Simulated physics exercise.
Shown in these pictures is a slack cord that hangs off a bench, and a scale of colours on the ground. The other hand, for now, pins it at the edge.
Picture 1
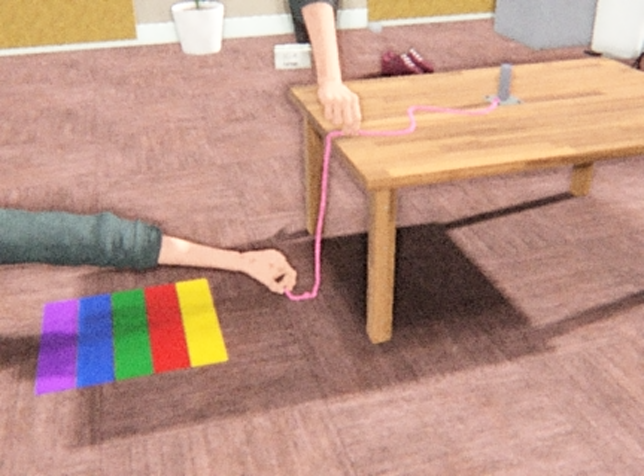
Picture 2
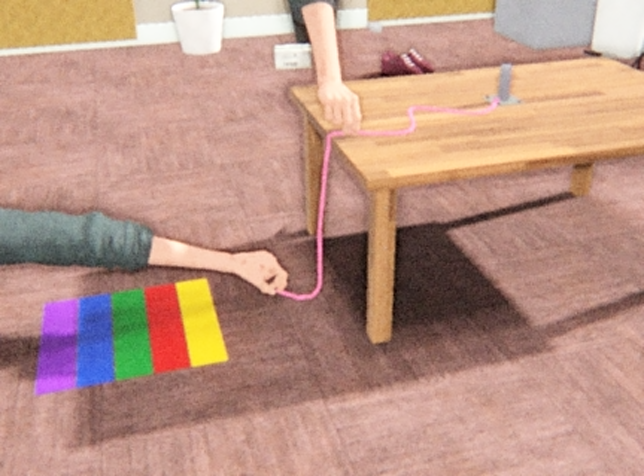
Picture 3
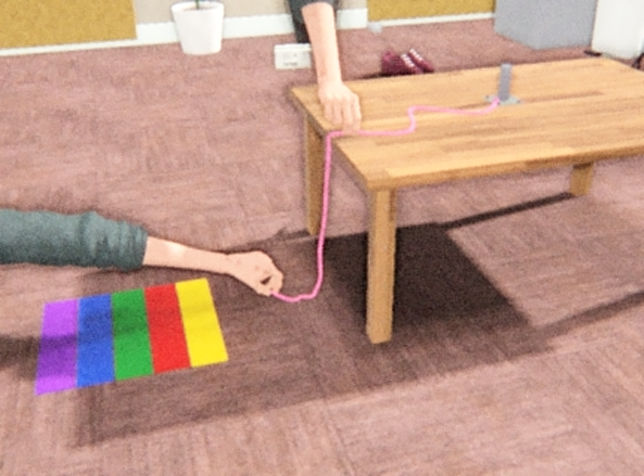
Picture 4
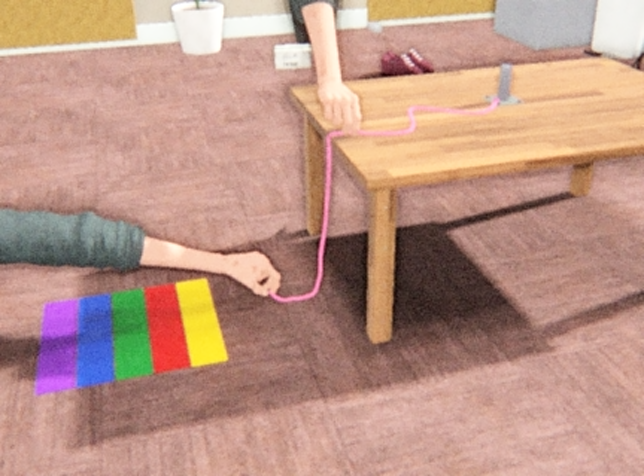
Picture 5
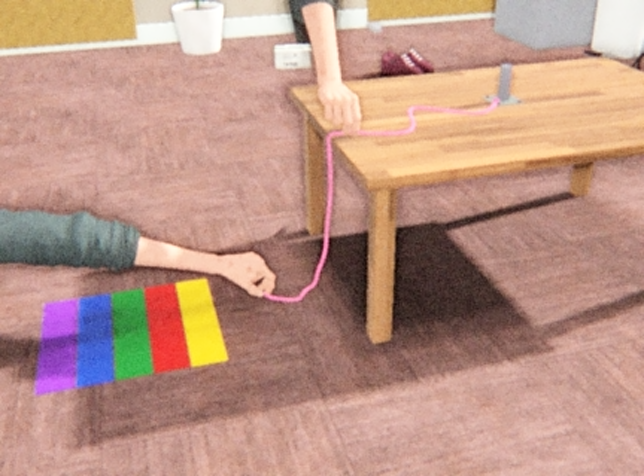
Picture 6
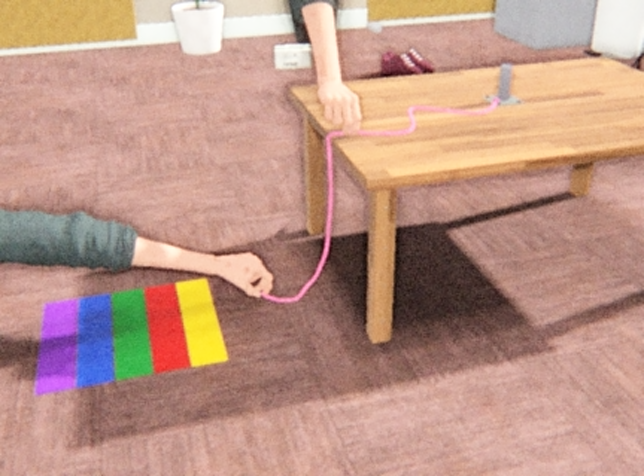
A hand near the floor drew the end of a pink cord slightly left toward a strip of coloured bands, while another hand pressed the cord at the edge of a wooden table.
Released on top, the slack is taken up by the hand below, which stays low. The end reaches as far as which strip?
As far as the blue strip.
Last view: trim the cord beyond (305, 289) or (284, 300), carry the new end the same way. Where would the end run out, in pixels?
Taking them in turn, near (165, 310) and near (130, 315).
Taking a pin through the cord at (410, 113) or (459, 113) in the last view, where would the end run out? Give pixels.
Near (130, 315) and (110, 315).
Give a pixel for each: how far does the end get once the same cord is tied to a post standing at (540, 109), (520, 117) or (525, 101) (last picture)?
Places per try: (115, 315); (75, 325); (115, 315).
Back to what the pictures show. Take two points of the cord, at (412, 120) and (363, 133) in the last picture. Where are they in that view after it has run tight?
First: (366, 123). Second: (298, 157).
Soon after, end near (164, 308); over red.
After that, end near (116, 316); over green.
At the stop, end near (89, 321); over blue. It halts on the blue strip.
